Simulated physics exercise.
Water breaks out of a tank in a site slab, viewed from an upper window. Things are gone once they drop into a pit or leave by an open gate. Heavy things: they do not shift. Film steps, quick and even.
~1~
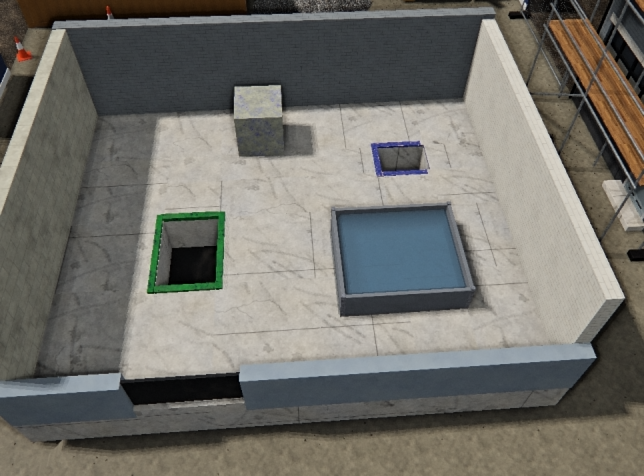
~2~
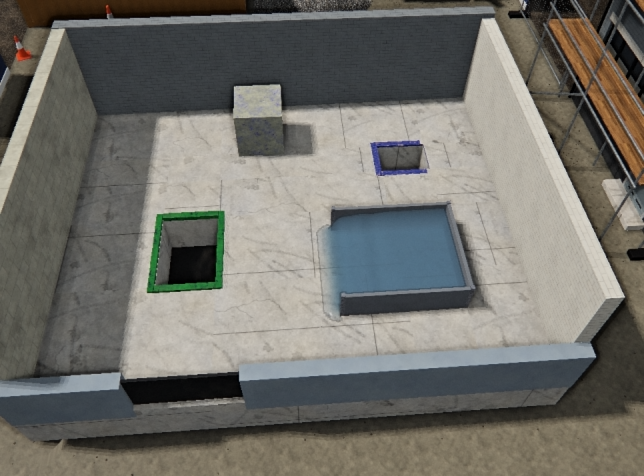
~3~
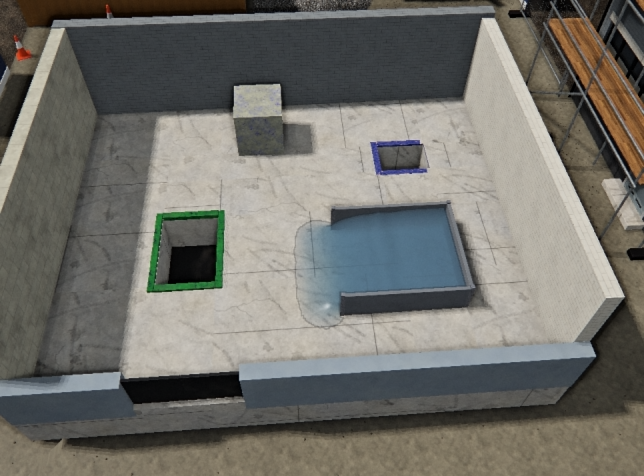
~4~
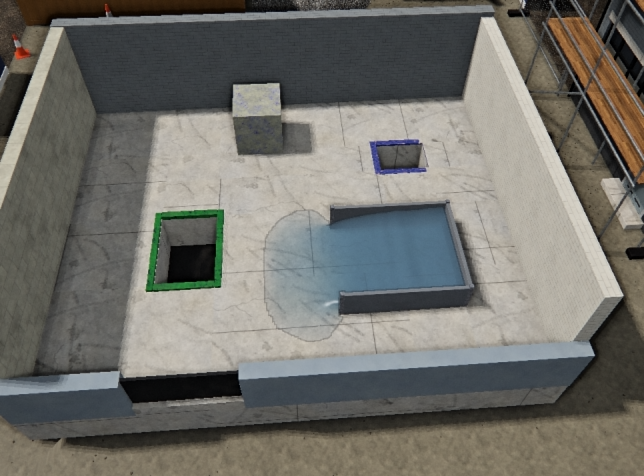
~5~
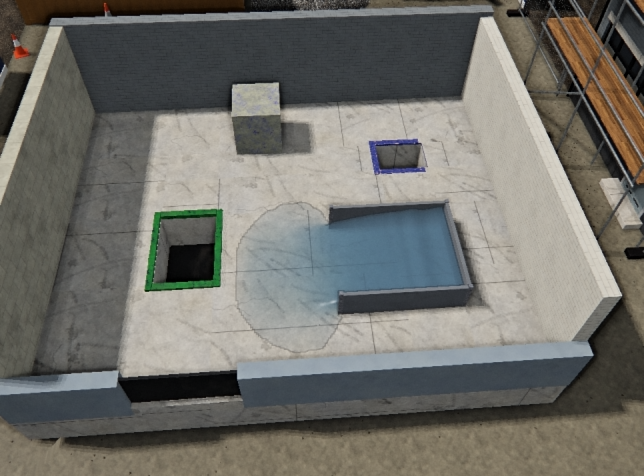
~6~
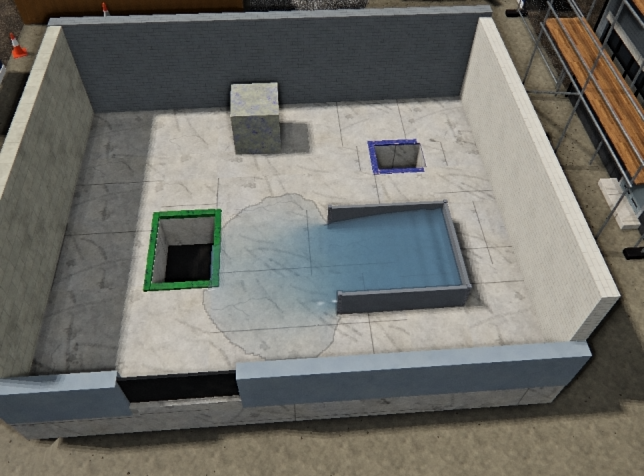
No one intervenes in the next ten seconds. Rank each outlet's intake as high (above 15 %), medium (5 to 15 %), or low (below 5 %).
Intake: The gate is low; the blue pit is low; the green pit is high.
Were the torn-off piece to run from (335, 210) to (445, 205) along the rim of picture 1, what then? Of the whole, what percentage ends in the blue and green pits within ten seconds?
Shares: Blue at 45 percent, green at 0 percent.
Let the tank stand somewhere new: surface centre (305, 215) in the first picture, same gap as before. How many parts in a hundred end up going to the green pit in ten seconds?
I'd put the green pit near 60 per cent of the whole.
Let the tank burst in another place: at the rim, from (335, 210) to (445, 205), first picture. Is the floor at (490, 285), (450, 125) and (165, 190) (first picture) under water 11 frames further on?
Spot by spot: Unaffected, then soaked through, then unaffected.
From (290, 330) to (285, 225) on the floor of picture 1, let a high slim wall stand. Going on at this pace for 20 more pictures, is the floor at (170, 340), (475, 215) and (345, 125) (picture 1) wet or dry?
In the order given, the spots are swamped, spared and swamped.
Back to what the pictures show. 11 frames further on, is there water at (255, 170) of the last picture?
That spot will be soaked.
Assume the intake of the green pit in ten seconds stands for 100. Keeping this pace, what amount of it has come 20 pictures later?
About 85 per cent.
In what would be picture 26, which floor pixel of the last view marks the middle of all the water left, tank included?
At roughly (216, 285).
A moment on, water covers 20 % of the floor; the gate 0 %, the blue pit 0 %, the green pit 6 %.
Next, water covers 30 % of the floor; the gate 0 %, the blue pit 0 %, the green pit 16 %.
Then, water covers 40 % of the floor; the gate 0 %, the blue pit 0 %, the green pit 27 %.
Later, water covers 50 % of the floor; the gate 0 %, the blue pit 0 %, the green pit 32 %.
In the end, water covers 55 % of the floor; the gate 0 %, the blue pit 0 %, the green pit 33 %.
